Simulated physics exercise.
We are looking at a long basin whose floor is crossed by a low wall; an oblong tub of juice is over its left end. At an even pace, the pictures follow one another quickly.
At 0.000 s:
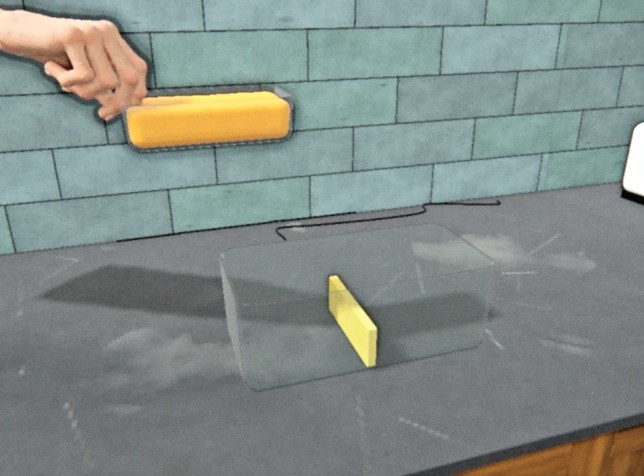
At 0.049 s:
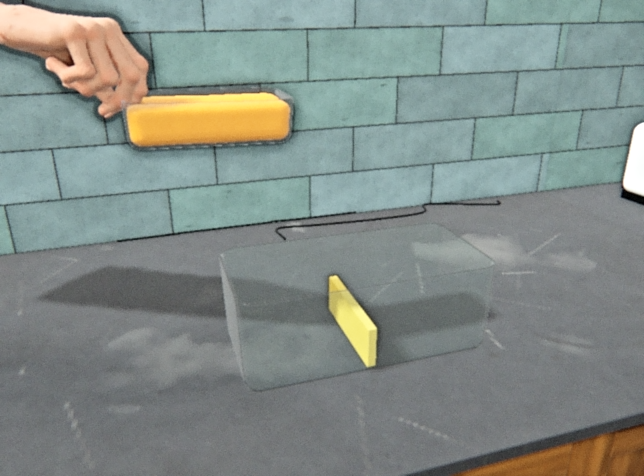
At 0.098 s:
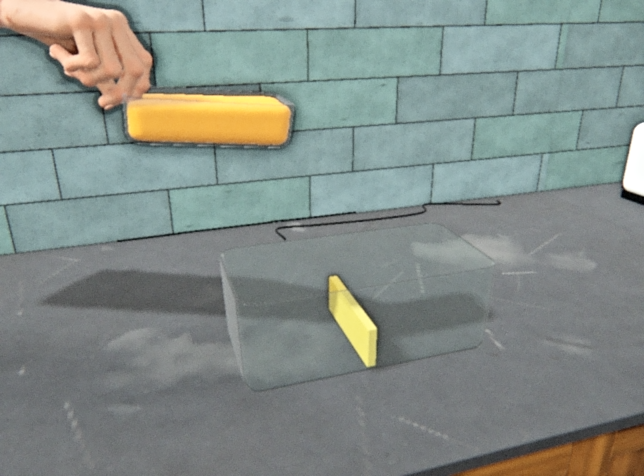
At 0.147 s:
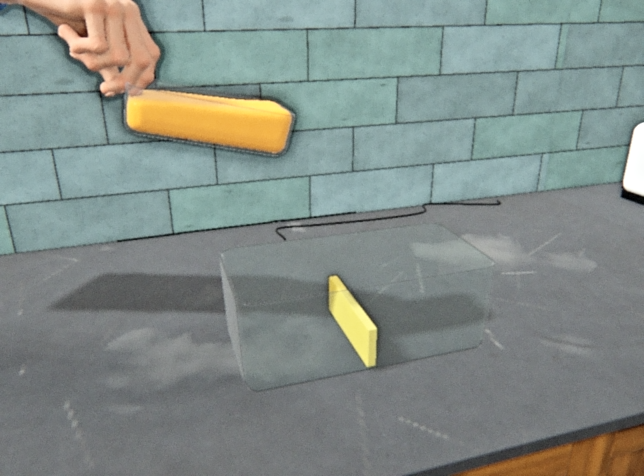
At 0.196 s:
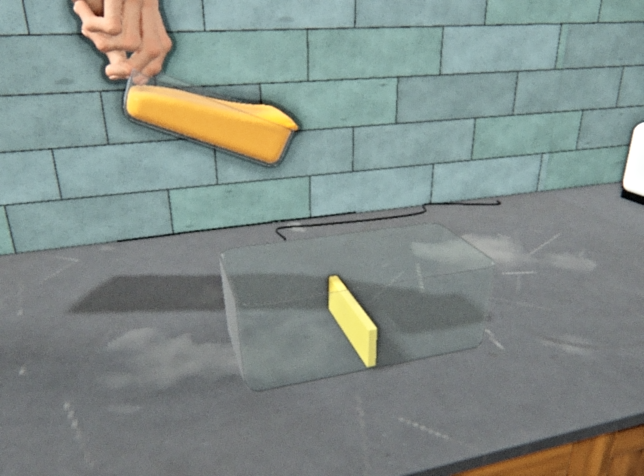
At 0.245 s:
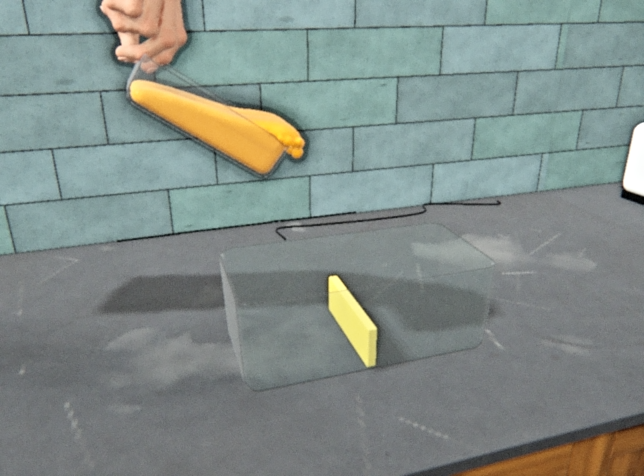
In the video, a hand holds an oblong tub of orange juice above a clear basin with a low yellow wall across its floor, then tilts it rightward, slowly at first, until juice bulges over the lowered right rim.
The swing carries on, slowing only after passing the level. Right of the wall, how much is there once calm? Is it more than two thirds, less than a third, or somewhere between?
The share right of the wall ends up below a third.
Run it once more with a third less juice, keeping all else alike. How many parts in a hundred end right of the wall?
Close to 5 per cent, more or less.
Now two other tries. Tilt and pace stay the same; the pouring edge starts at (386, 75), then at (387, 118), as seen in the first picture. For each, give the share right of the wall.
Near 80 per cent for the first start, near 85 per cent for the second.
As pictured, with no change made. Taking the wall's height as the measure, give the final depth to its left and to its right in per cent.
Near 30 in a hundred to the left, 10 to the right.
A moment on, the oblong tub is tipped right over and 4 per cent is still to pour, 46 is left of the wall and 9 right of it.
Next, the oblong tub is tipped right over and 0 per cent is still to pour, 76 is left of the wall and 18 right of it.
Then the oblong tub is tipped right over and 0 per cent is still to pour, 77 is left of the wall and 19 right of it.
Later the oblong tub is tipped right over and 0 per cent is still to pour, 77 is left of the wall and 19 right of it.
Finally, 77 per cent lies left of the wall, 19 right of it and 4 outside.
